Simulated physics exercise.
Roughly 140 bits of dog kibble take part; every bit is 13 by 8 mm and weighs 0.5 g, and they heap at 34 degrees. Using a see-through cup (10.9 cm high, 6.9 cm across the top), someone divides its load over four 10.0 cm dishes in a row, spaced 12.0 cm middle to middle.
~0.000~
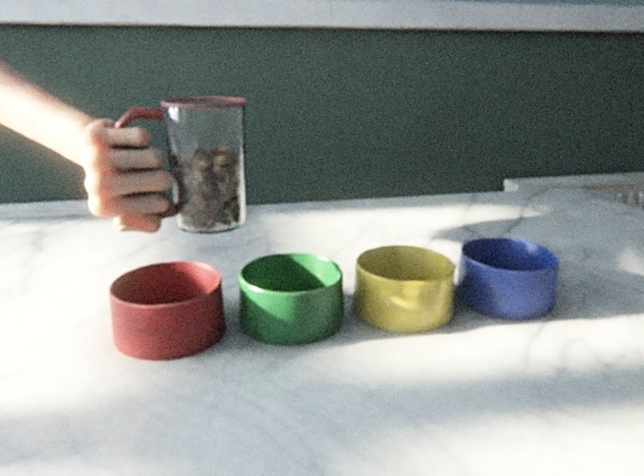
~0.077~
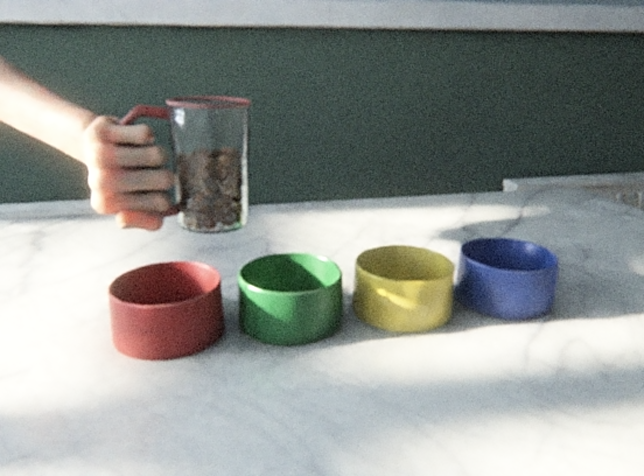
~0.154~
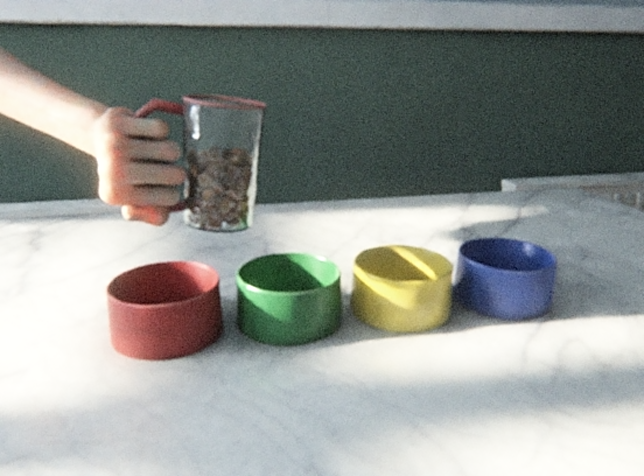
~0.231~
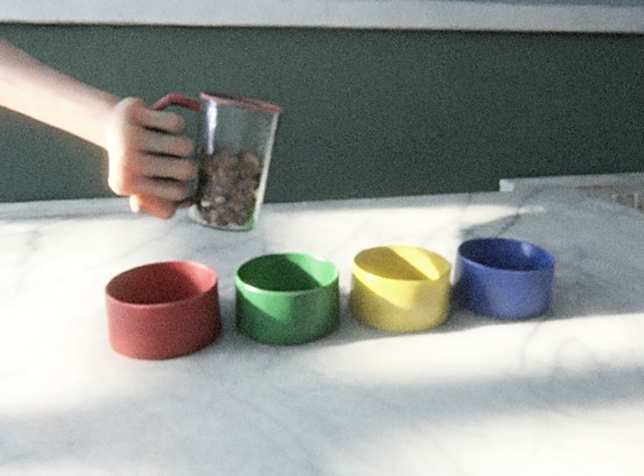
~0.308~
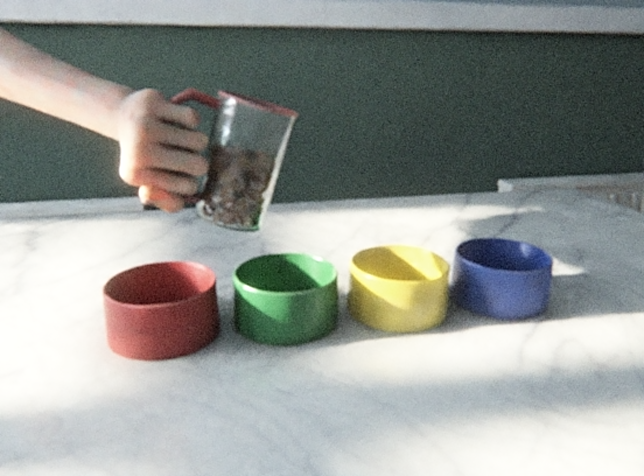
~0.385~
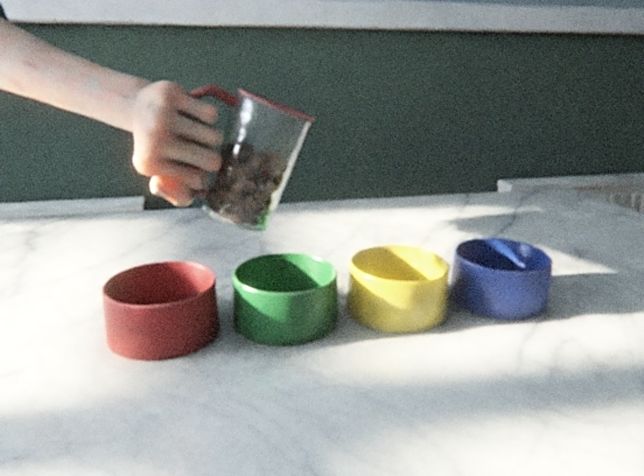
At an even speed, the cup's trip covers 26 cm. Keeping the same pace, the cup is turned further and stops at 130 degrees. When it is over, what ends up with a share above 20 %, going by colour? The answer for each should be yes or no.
Red dish - no, blue dish - yes, green dish - no, yellow dish - no, counter - no.
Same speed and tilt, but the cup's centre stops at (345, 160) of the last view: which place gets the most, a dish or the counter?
The winner: Yellow.
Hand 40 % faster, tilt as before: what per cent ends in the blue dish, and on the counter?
Shares: Blue 100, counter 0.
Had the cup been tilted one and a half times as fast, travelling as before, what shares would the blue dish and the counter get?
I'd say blue ends at 60 while the counter ends at 30.
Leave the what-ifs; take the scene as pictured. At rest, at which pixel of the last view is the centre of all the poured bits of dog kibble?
I'd put it at about (504, 281).
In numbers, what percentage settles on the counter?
About 0 percent.
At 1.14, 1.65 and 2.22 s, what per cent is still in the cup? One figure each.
About 100, 100, 0 per cent.
After 1.14 s, tilt 72 degrees; cup holds 100 %.
After 1.65 s, tilt 106 degrees; cup holds 100 %.
After 2.22 s, tilt 130 degrees; cup holds 0 %, blue 100 %.
In the end, at 2.7 s, red 0 %, blue 100 %, green 0 %, yellow 0 %, counter 0 %.
